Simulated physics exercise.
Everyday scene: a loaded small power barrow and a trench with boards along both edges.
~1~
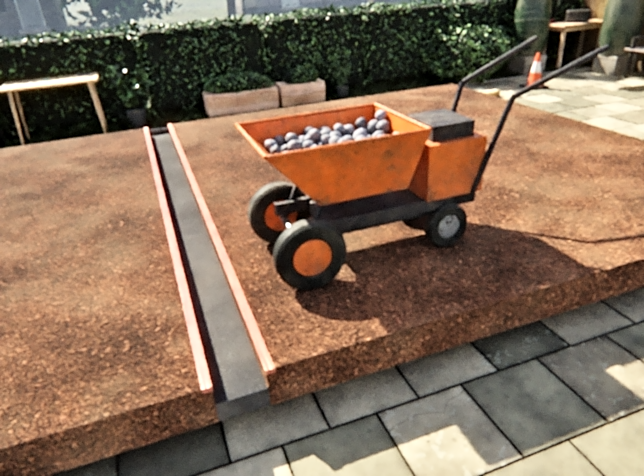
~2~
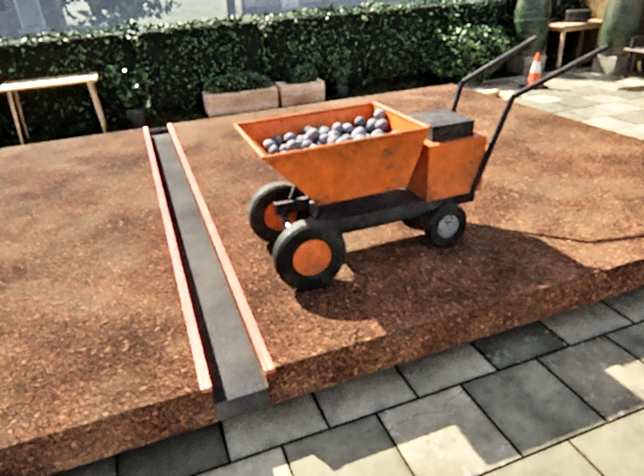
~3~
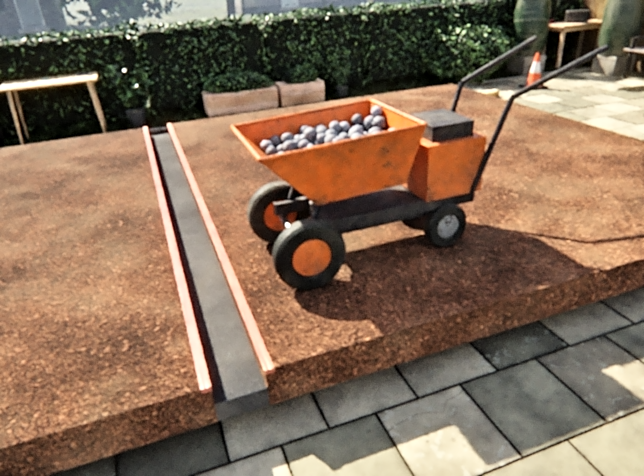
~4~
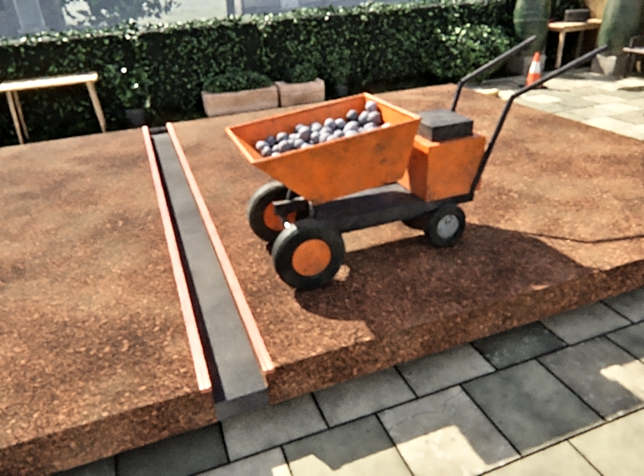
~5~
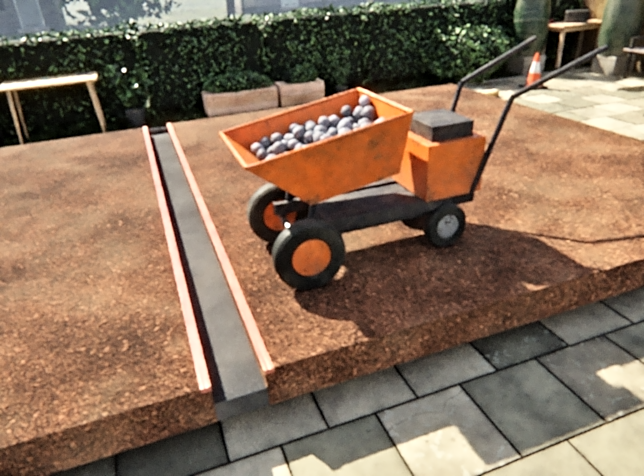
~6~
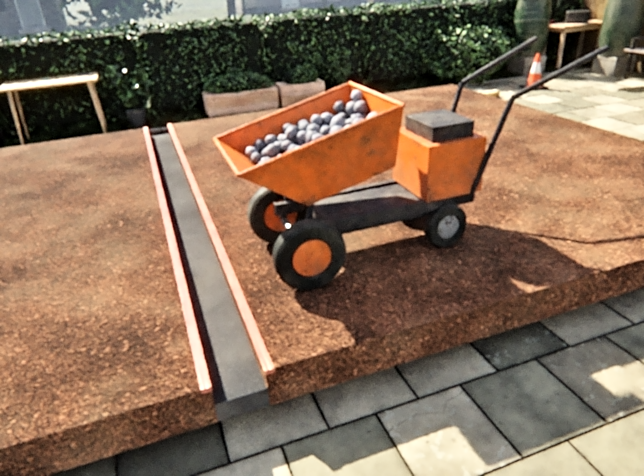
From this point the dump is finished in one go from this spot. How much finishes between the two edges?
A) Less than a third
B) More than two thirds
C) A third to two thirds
(A) Less than a third.
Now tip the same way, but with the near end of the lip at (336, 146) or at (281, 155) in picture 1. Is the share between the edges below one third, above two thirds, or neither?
For the first case, in the middle band; for the second case, below one third.
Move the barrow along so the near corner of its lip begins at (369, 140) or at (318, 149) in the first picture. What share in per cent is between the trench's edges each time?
First spot: About 40 percent; second spot: About 60 percent.
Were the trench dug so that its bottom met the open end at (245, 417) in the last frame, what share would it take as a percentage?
Something close to 10 per cent.
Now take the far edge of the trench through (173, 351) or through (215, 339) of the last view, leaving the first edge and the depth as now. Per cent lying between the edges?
About 40 and 0 per cent.
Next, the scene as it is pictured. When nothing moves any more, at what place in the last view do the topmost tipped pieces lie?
Estimated top, final frame: Near (145, 277).
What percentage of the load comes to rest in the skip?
20 per cent, roughly.
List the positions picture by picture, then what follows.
In the first frame, lip of the skip (266, 158), level; top of the load (348, 142), round cobbles; first edge of the trench (254, 329); far edge (197, 344), the trench under half as wide as the skip, and about half as deep as wide.
In the second frame, lip of the skip (264, 158), level; top of the load (347, 141).
In the third frame, lip of the skip (260, 160), tipped barely; top of the load (344, 140).
In the fourth frame, lip of the skip (254, 164), tipped barely; top of the load (352, 131).
In the fifth frame, lip of the skip (247, 169), tipped a little; top of the load (345, 128).
In the sixth frame, lip of the skip (239, 176), tipped a little; top of the load (348, 128); first edge of the trench (253, 329); far edge (196, 344).
Just after the last frame, skip tipped steeply; every one in the skip.
A moment on, skip tipped right over; the larger part in the skip; about a tenth beyond it; about a tenth falling.
Further on, skip tipped right over; roughly a quarter in the skip; just a few in or heaped over the trench; the larger part beyond it.
When it is over, skip tipped right over; roughly a quarter in the skip; about a tenth in or heaped over the trench; the larger part beyond it.
